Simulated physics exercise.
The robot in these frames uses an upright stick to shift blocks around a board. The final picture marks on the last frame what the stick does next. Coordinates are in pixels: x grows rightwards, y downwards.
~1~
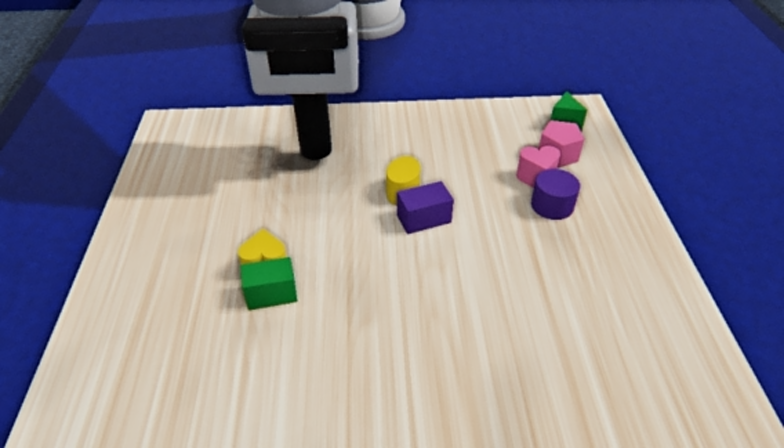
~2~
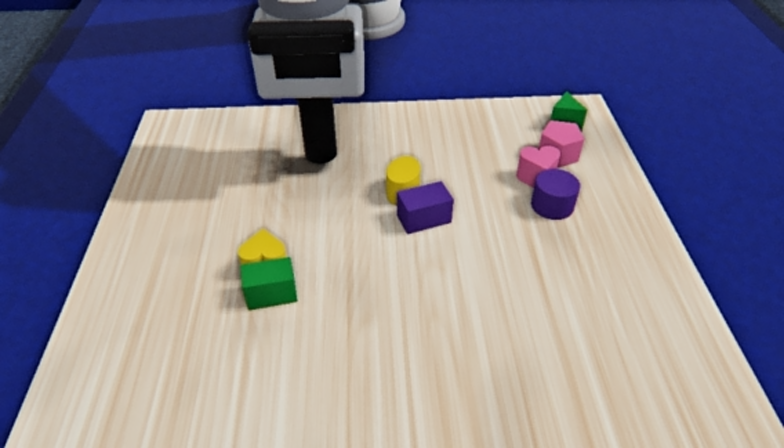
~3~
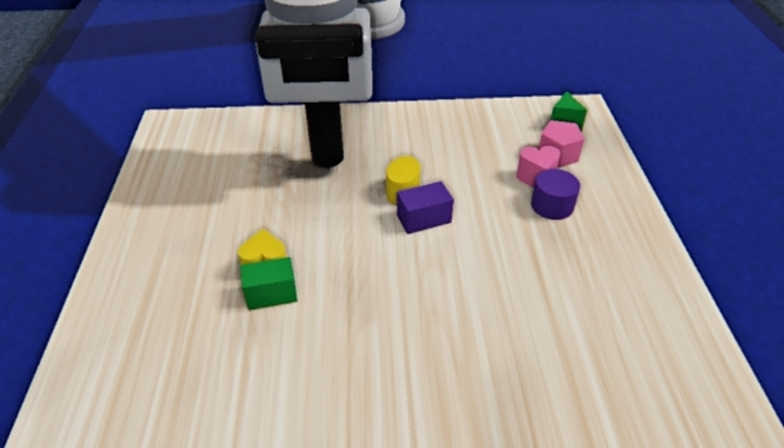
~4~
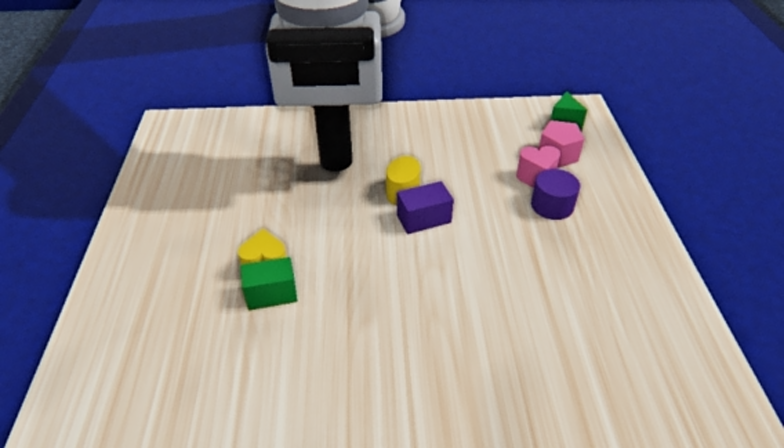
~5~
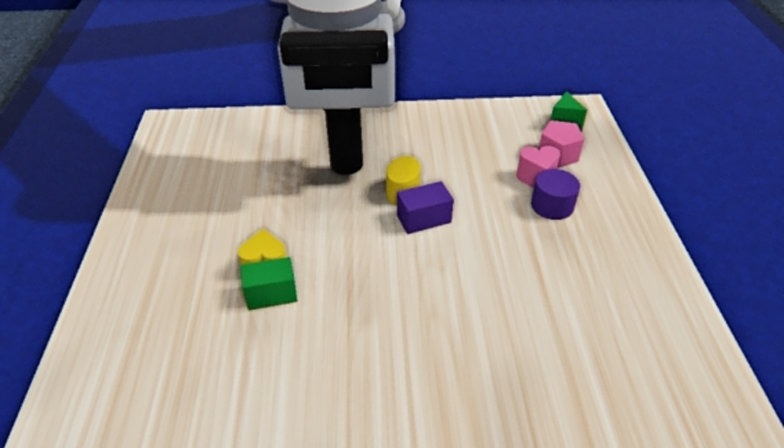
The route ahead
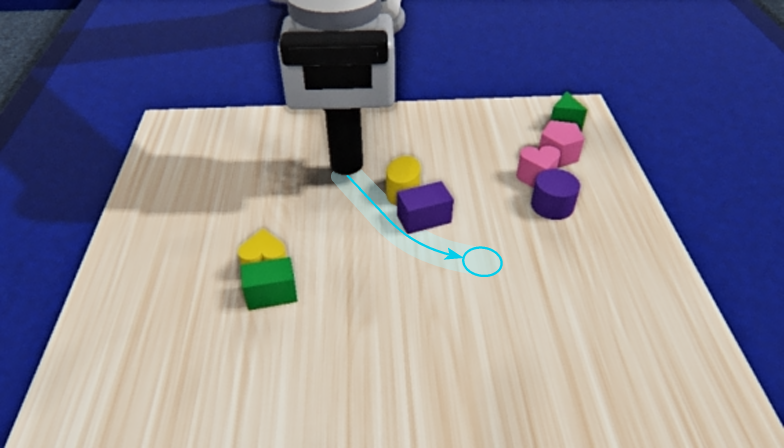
In the video, a robot's upright black stick moves a short distance to the right and slightly toward the viewer, nearing a yellow rounded block beside a purple one, while all the colored blocks on the wooden board stay still.
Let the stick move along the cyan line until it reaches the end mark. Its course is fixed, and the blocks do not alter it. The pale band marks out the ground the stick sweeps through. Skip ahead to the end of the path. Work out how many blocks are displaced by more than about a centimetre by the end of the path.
In total, one block gets moved by over 1 cm.
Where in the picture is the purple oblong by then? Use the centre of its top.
It will likely be found at (470, 207).
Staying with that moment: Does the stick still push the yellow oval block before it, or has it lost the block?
Slipped off.
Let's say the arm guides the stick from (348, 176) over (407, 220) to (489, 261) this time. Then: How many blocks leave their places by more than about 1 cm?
It shifts two blocks.
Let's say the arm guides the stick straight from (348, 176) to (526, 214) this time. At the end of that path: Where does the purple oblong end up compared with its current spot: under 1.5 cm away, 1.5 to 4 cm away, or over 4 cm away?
The block winds up 1.5 to 4 cm from where it is now.
The drawn path runs from (348, 176) through (379, 209) and (420, 243) to (482, 261).
The first path, step by step. One third of the way, stick (379, 199); yellow oval block (407, 170), turned 15° anticlockwise.
Two thirds of the way, stick (422, 233); yellow oval block (407, 170), turned 15° anticlockwise; purple oblong (454, 205), turned 80° anticlockwise.
At the end, stick (484, 251); yellow oval block (407, 170), turned 15° anticlockwise; purple oblong (470, 207), turned 135° anticlockwise.
